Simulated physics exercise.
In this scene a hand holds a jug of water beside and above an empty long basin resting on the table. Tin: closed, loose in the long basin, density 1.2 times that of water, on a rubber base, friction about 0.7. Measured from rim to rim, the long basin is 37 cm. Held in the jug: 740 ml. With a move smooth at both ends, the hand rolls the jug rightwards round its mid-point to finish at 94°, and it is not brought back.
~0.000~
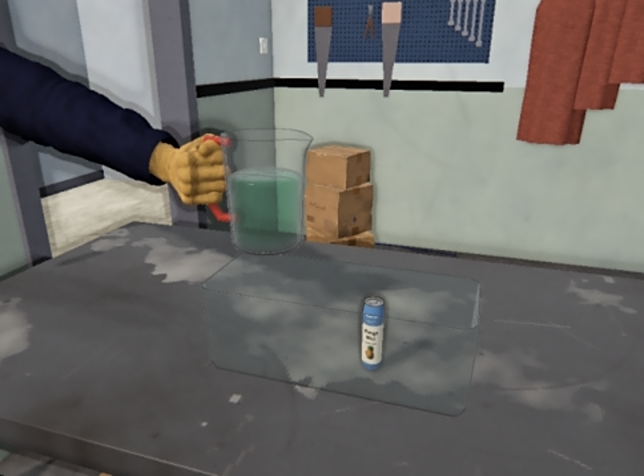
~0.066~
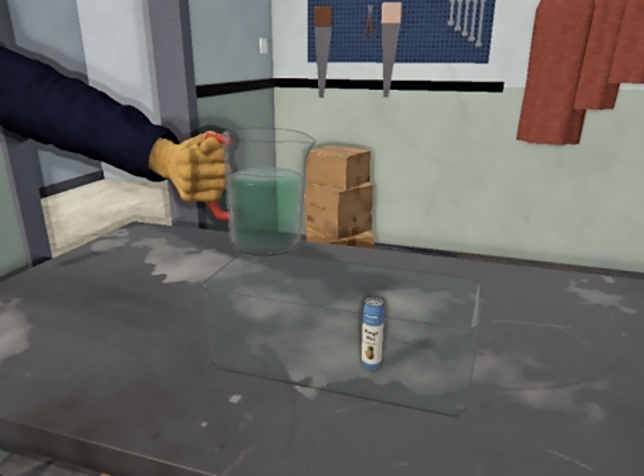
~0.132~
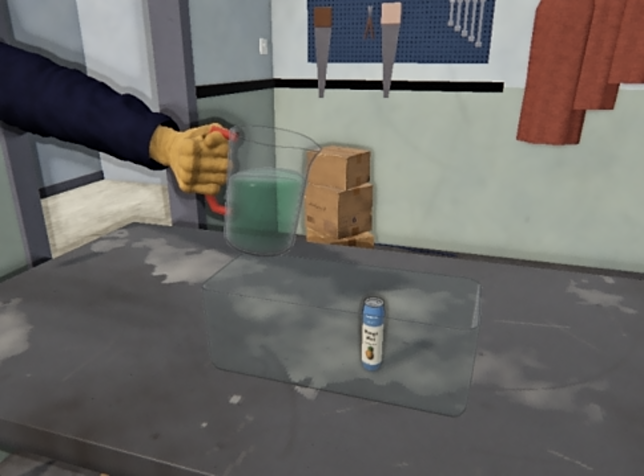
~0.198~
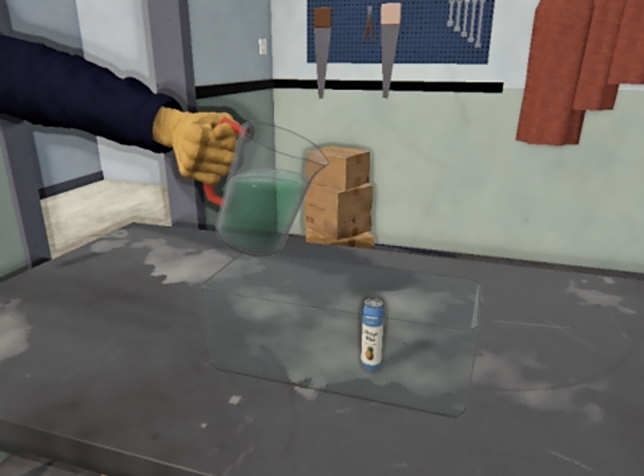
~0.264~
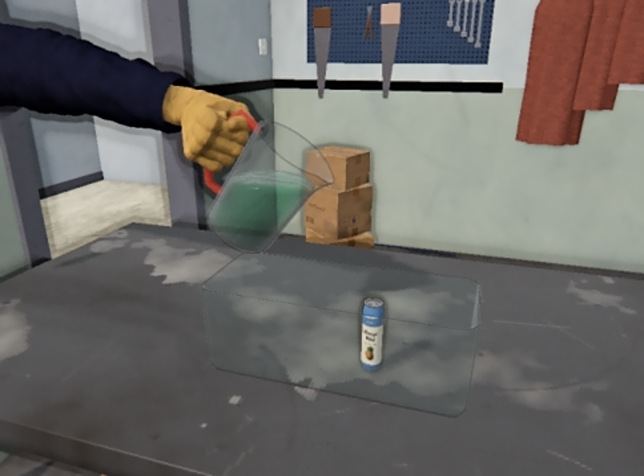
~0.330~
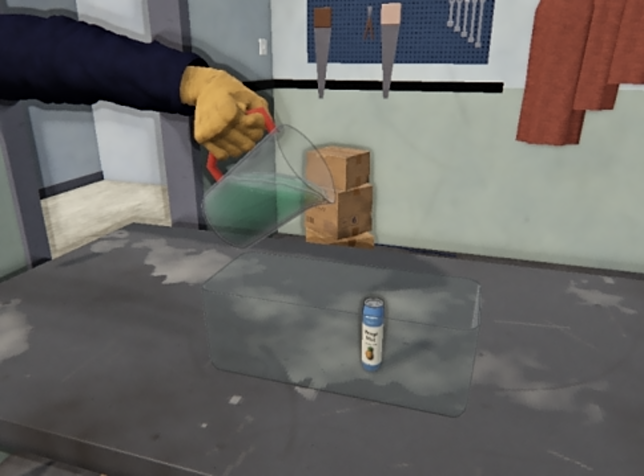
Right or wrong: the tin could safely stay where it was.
Wrong, it goes over.
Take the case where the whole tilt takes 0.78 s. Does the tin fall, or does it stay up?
The tin tips over.
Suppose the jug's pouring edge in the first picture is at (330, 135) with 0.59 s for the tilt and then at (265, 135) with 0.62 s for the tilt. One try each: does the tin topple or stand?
First it stays on its base; then it stays on its base.
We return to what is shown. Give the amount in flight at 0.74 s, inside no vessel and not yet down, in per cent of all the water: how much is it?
About 18 percent.
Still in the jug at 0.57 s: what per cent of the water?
Portion remaining: Approx. 72 per cent.
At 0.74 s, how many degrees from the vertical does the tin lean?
I'd say it is close to 15 degrees off upright.
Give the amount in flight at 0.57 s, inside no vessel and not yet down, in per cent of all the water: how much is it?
It comes to about 18 percent.
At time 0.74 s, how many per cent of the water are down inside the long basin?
46 per cent, give or take a little.
By 0.57 s the tilt is 92° and 73 per cent is still to pour; the tin stands where it began.
By 0.74 s the tilt is 94° and 37 per cent is still to pour; the tin leans 17°.
By 0.92 s the tilt is 94° and 17 per cent is still to pour; the tin lies on its side.
By 1.12 s the tilt is 94° and 8 per cent is still to pour; the tin lies on its side.
At rest the tin lies on its side.
